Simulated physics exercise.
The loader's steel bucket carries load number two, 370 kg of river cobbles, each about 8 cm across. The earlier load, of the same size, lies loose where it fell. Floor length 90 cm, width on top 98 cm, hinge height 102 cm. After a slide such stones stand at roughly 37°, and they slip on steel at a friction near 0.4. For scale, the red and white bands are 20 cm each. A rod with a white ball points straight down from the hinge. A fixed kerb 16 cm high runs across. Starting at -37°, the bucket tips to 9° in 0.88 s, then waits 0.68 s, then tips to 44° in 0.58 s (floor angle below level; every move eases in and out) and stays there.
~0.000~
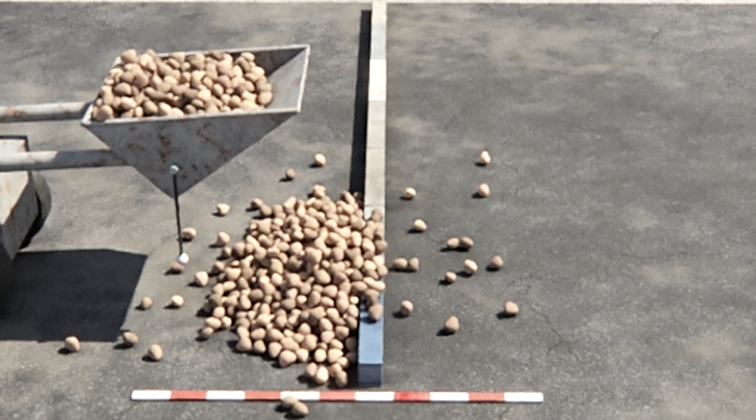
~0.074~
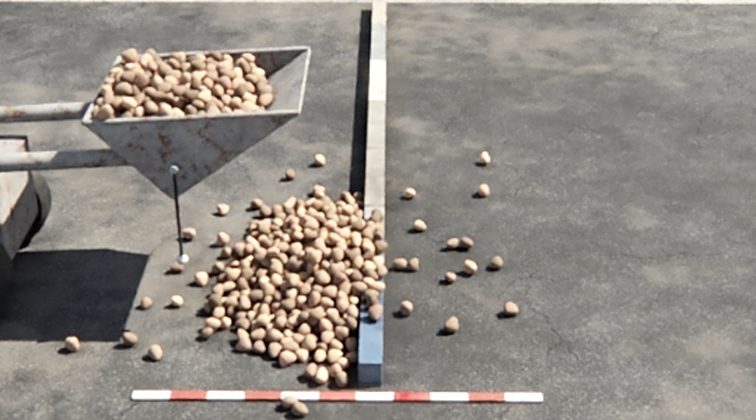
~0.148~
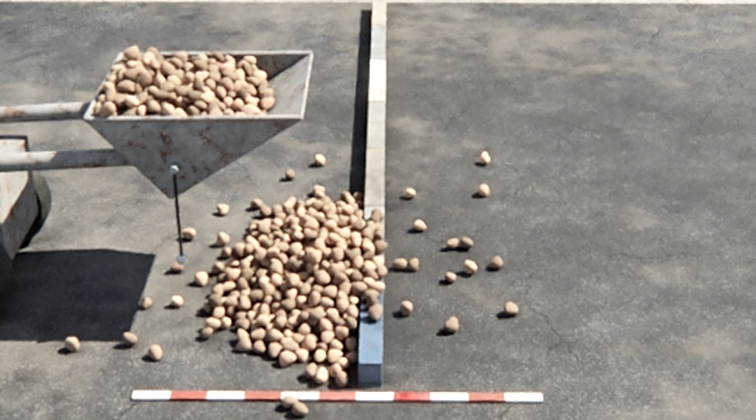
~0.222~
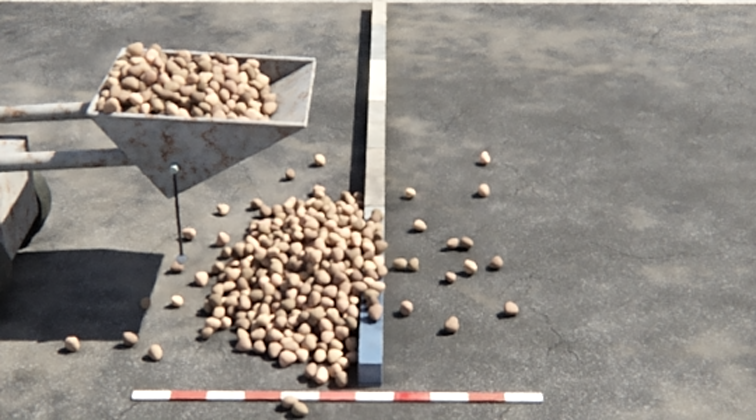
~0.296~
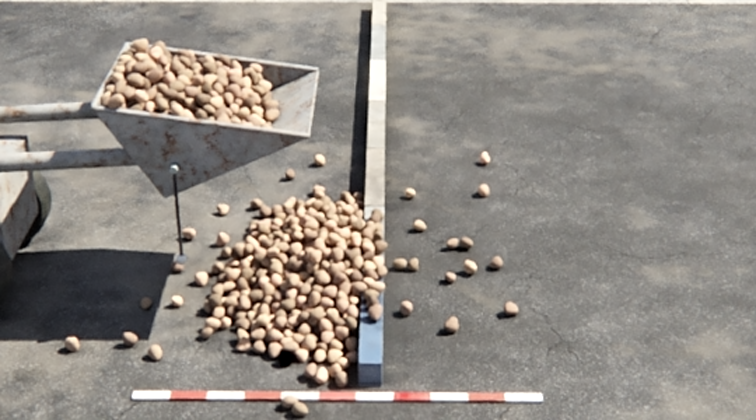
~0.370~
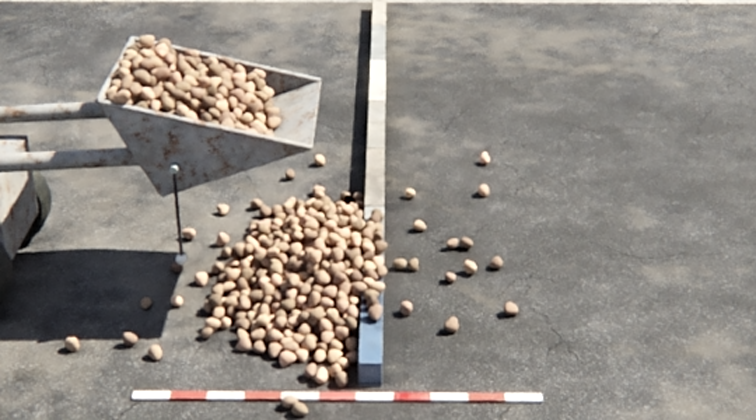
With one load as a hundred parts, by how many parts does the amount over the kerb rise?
Some 16 per cent is added.
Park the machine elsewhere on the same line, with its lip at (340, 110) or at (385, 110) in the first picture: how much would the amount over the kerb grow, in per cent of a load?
First some 50, then 80 per cent.
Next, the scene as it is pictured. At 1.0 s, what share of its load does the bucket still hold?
It holds some 100 per cent.
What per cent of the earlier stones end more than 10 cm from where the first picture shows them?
About 5 per cent.
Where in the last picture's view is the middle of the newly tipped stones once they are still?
Near (306, 251).
After 0.7 s the floor is at 2°; in per cent of one load, 100 in the bucket, 98 on this side of the kerb, 3 over the kerb; the foremost stones are at (477, 241).
After 1.0 s the floor is at 9°; in per cent of one load, 99 in the bucket, 99 on this side of the kerb, 3 over the kerb; the foremost stones are at (477, 241).
After 2.6 s the floor is at 44°; in per cent of one load, 14 in the bucket, 171 on this side of the kerb, 16 over the kerb; the foremost stones are at (527, 260).
After 5.1 s the floor is at 44°; in per cent of one load, 2 in the bucket, 181 on this side of the kerb, 18 over the kerb; the foremost stones are at (529, 260). Net gain over the kerb, 16.
